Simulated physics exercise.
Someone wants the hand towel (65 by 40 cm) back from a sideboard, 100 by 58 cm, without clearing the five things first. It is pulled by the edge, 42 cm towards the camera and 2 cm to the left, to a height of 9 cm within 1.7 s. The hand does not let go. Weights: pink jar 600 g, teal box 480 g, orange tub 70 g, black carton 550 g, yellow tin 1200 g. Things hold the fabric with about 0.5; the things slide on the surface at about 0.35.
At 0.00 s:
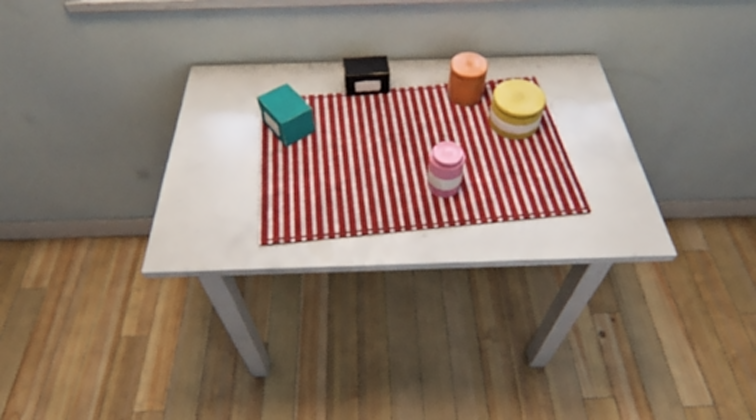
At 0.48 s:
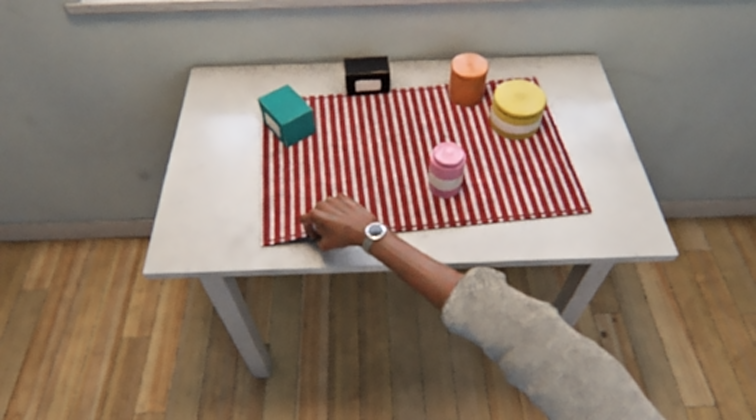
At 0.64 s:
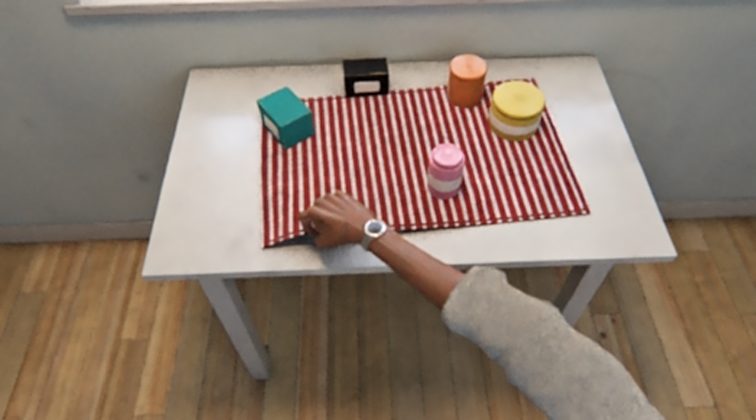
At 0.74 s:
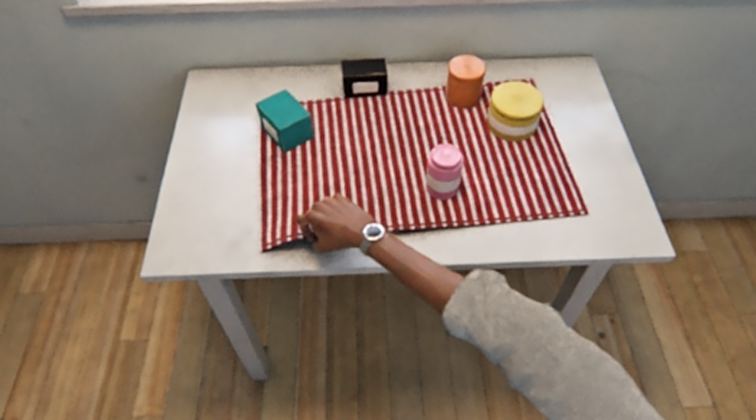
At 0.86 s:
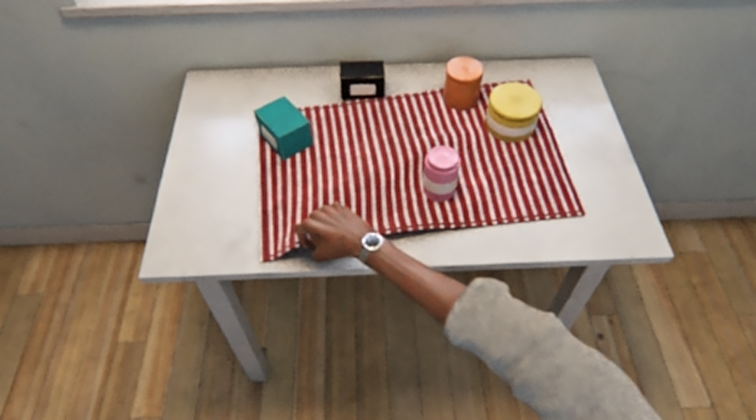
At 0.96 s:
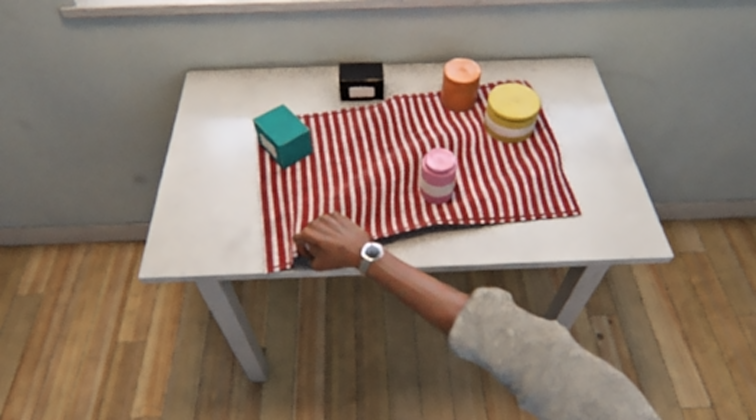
The video shows a red-and-white striped hand towel under five containers on a white table; a hand reaches in, grips its near left edge and pulls it slightly toward the viewer, wrinkling the fabric and shifting the containers a little.
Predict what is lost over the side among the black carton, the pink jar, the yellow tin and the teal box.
In order: The black carton keeps to the top; the pink jar goes over the edge; the yellow tin keeps to the top; the teal box goes over the edge.
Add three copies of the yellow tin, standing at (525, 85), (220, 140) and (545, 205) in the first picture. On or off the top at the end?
In turn: Stays on, stays up, goes over.
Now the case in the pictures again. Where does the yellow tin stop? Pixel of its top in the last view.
At about (417, 199).
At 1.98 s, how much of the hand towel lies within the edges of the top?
Some 40 per cent of it.
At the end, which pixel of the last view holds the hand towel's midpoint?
Near (342, 290).
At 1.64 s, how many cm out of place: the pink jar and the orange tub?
About: Pink jar 25 cm, orange tub 25 cm.
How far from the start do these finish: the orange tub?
Orange tub 40 cm.
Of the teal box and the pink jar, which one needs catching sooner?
First goes the pink one.
At 1.3 s, 90 % of the hand towel is still over the top; teal box 15 cm off its start, pink jar 12 cm off its start, yellow tin 9 cm off its start.
At 1.6 s, 70 % of the hand towel is still over the top; teal box 28 cm off its start, pink jar on its side, 26 cm off its start, yellow tin 20 cm off its start.
At 2.0 s, 40 % of the hand towel is still over the top; pink jar over the edge, teal box 41 cm off its start at (255, 283), yellow tin 30 cm off its start at (427, 182).
At 2.3 s, 30 % of the hand towel is still over the top; teal box over the edge, pink jar over the edge, yellow tin 35 cm off its start.
At 3.9 s, 30 % of the hand towel is still over the top; teal box over the edge, pink jar over the edge, yellow tin 35 cm off its start at (417, 199), black carton 0 cm off its start at (361, 71).
